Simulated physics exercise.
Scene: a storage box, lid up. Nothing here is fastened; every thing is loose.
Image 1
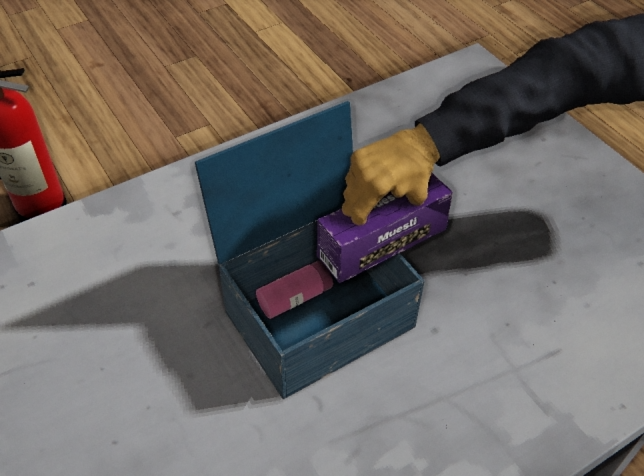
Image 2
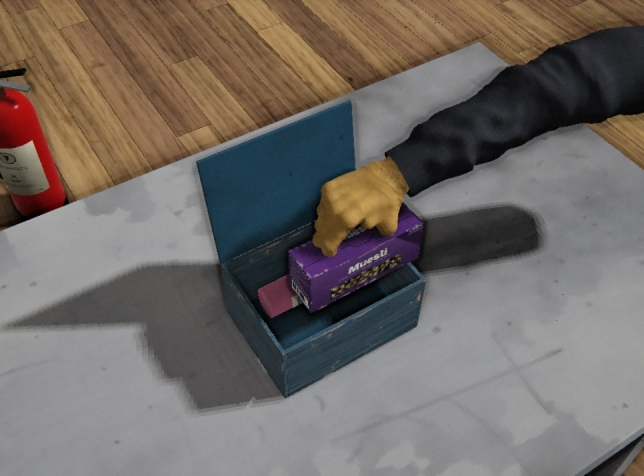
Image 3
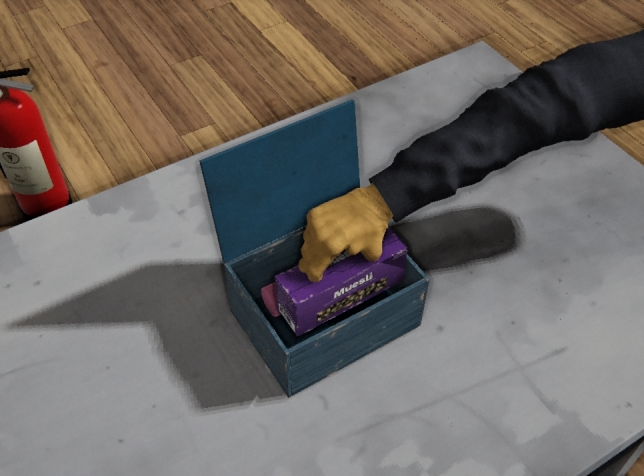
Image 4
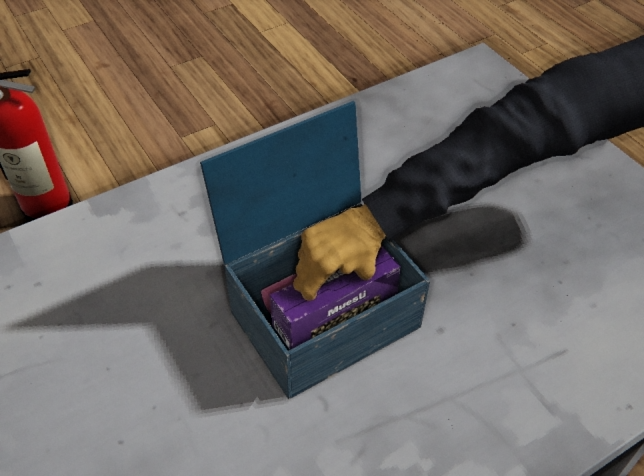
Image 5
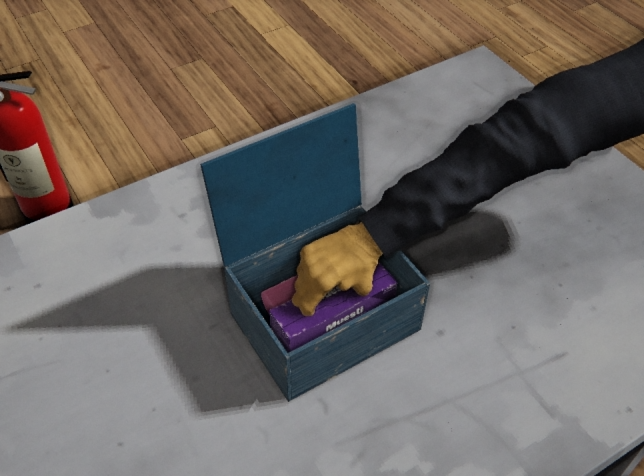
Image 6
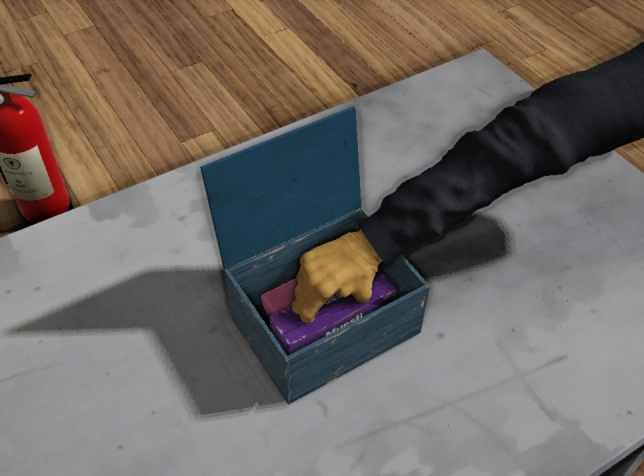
A purple muesli carton, gripped by a yellow-gloved hand, moved left over an open blue box and was lowered inside beside a pink shaker, with the hand still on it.
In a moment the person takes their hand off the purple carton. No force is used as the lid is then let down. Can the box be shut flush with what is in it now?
Yes, flush.
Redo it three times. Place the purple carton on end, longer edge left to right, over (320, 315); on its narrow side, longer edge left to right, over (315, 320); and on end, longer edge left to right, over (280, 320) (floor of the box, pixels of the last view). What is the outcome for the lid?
So: First open, second shut tight, third open.
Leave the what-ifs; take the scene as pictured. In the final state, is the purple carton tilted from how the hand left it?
By the end the purple carton has kept its angle.
Then, 1.40 s later than the last frame, lid 73° above the rim.
Then, 1.80 s later than the last frame, lid 24° above the rim.
When it is over, lid shut; both as before. End places, in pixels of the last picture, purple carton near (334, 319).
